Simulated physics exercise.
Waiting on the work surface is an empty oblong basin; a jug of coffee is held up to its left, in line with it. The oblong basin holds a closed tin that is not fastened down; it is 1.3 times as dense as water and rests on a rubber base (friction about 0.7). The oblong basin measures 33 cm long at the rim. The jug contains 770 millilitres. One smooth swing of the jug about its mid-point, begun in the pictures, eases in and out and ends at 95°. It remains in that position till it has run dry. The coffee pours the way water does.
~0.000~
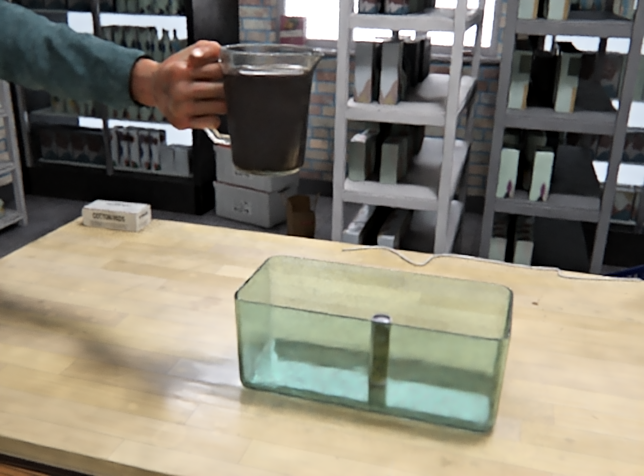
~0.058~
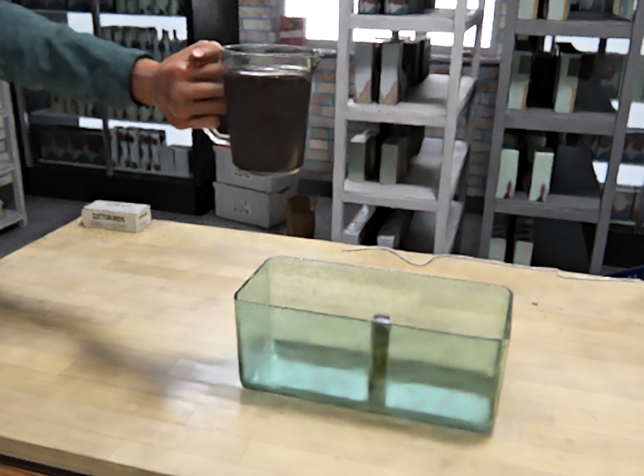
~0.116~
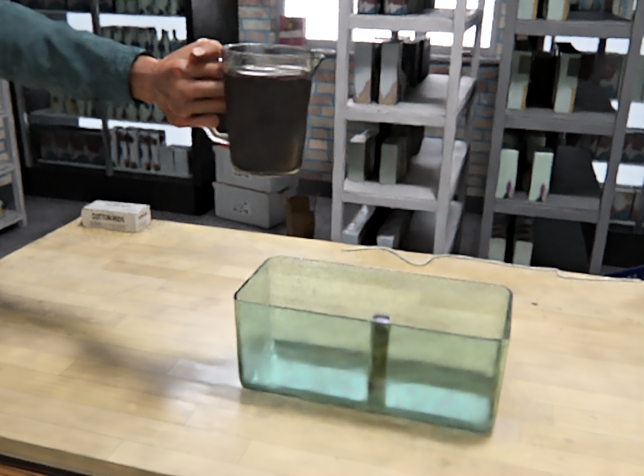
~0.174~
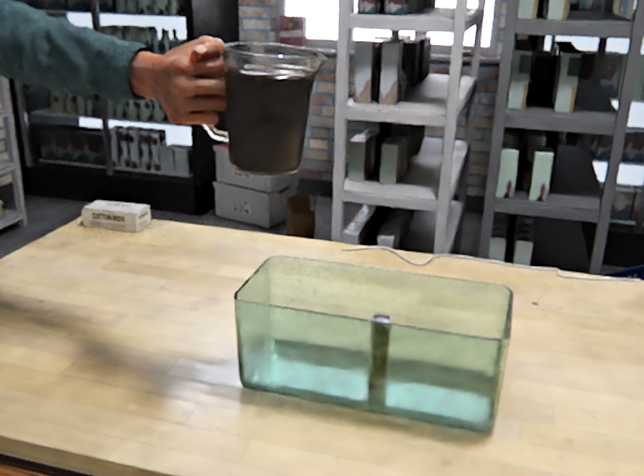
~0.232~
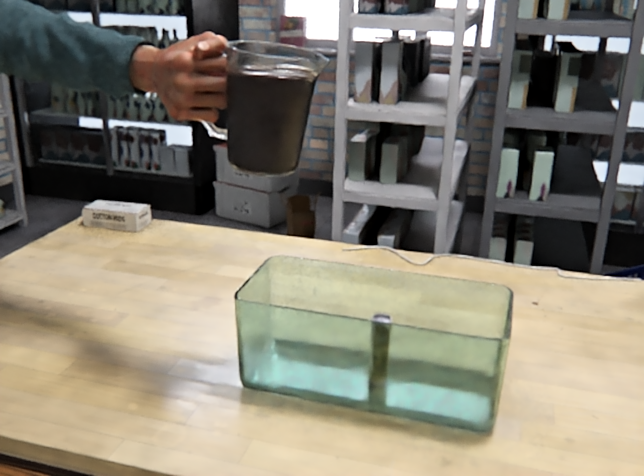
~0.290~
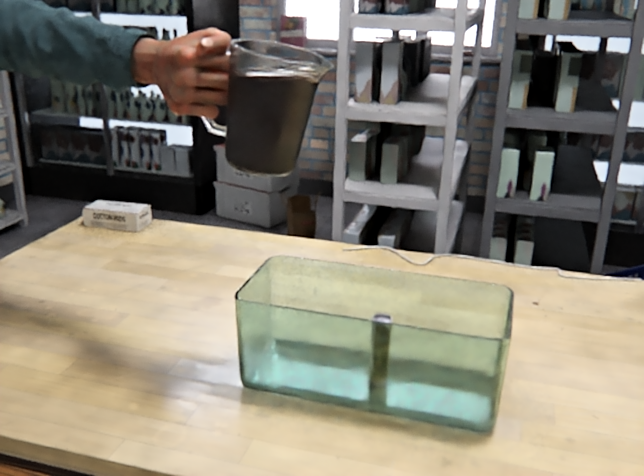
A hand holds a jug of dark liquid still, then tilts it slightly to the right.
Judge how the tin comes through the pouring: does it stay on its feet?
Yes: Looks like it can take it.
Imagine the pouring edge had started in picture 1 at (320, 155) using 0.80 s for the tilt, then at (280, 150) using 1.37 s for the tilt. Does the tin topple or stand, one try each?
In the first try it comes down; in the second it remains standing.
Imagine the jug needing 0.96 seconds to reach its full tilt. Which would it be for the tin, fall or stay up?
After the tilt, the tin is still standing.
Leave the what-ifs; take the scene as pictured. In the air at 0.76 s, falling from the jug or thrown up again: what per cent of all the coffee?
Estimate: About 10 % of all of it.
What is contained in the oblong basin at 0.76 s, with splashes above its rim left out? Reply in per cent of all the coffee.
About 0%.
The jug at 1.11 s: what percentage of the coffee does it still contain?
48 per cent or thereabouts.
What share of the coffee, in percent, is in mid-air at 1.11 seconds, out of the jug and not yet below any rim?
In-air share: About 24 %.
By 0.76 s the tilt is 56° and 89 per cent is still to pour; the tin stands where it began.
By 1.11 s the tilt is 87° and 47 per cent is still to pour; the tin stands where it began.
By 1.48 s the tilt is 95° and 9 per cent is still to pour; the tin stands where it began.
By 1.87 s the tilt is 95° and 1 per cent is still to pour; the tin stands where it began.
At rest the tin stands where it began.
